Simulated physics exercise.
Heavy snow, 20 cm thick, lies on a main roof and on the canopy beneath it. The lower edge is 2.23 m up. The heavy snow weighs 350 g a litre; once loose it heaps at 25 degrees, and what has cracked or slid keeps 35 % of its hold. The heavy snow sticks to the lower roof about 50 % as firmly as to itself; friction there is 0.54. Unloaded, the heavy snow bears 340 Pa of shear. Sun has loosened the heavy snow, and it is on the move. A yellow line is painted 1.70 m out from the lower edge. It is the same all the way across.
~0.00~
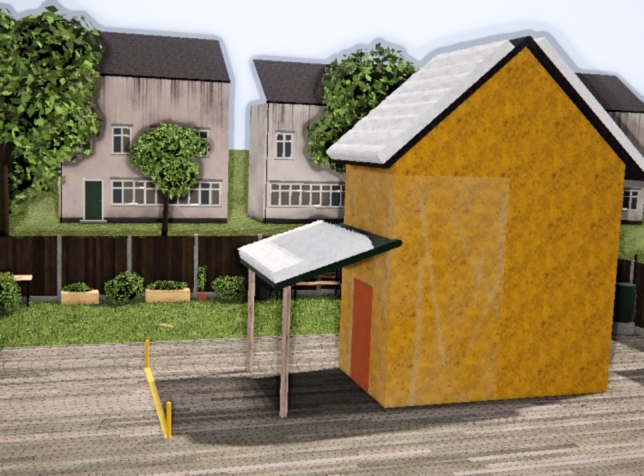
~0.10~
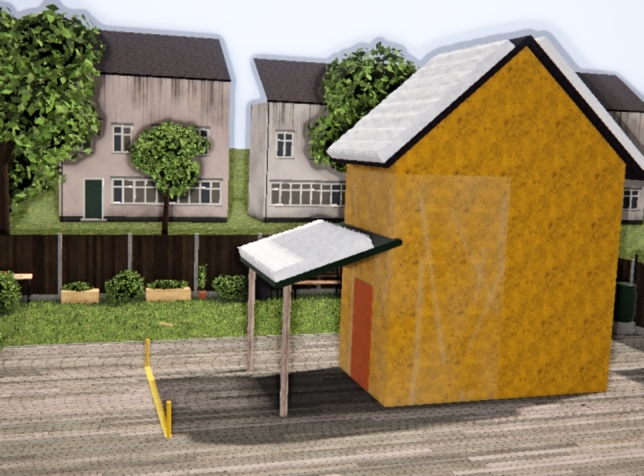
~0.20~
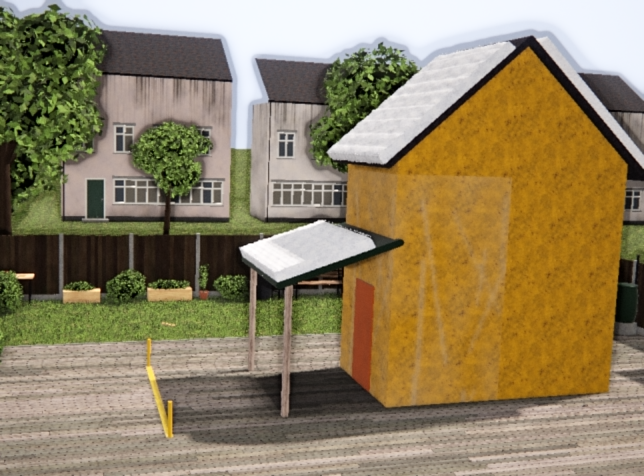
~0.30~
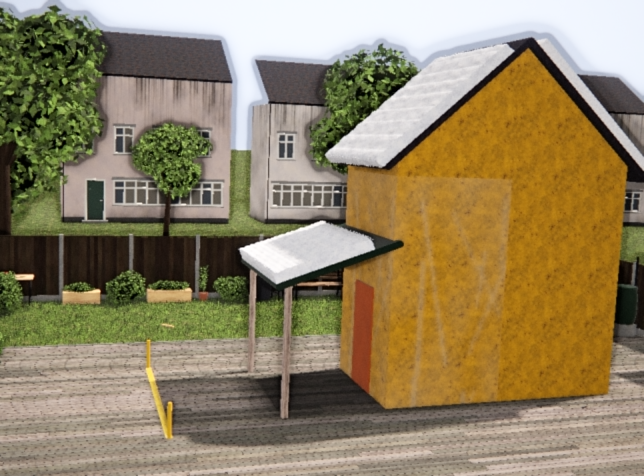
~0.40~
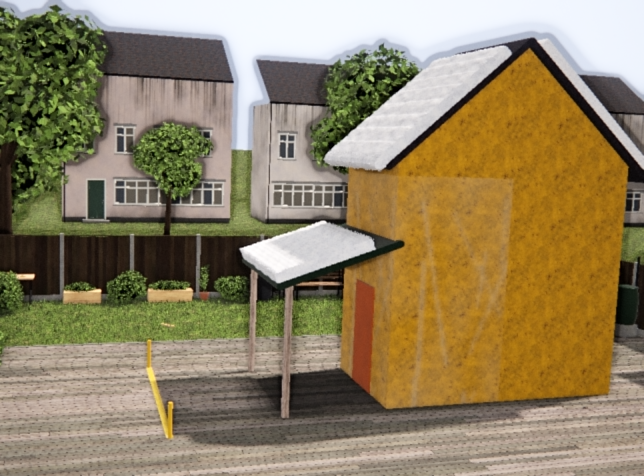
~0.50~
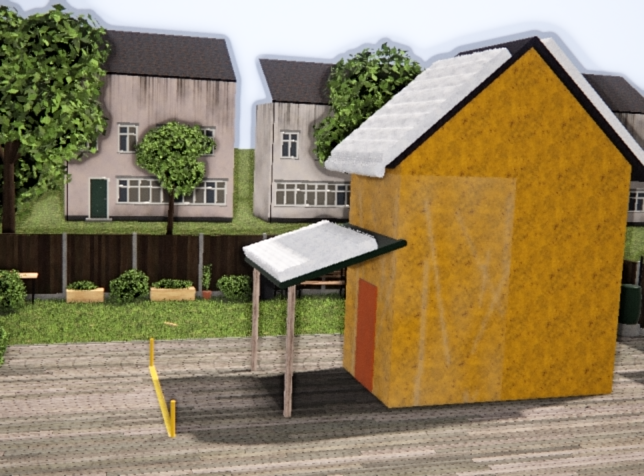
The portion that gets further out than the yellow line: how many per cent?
The portion that gets further out than the yellow line is near 24 %.
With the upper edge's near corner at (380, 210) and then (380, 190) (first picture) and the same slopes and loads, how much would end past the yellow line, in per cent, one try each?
In that order: 5 %, 16 %.
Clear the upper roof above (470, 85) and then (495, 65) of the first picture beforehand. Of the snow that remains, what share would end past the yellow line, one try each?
In turn about 8 %, 18 %.
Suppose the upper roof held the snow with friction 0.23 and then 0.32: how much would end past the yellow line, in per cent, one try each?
In that order: 45 %, 45 %.
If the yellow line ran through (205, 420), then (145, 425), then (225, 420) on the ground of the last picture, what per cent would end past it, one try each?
In that order: 40 %, 16 %, 50 %.
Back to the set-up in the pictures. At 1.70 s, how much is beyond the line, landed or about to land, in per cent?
About 0 %.
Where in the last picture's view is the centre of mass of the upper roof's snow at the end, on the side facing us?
Near (210, 369).
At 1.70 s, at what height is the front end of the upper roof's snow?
Some 2.4 m.
After 1.05 s, none is below the lower edge and 0 % is past the line.
After 1.70 s, none is below the lower edge and 0 % is past the line.
After 2.35 s, 28 % is below the lower edge and 0 % is past the line.
After 3.00 s, 62 % is below the lower edge and 22 % is past the line.
After 3.70 s, at the end, 62 % is below the lower edge and 24 % is past the line.
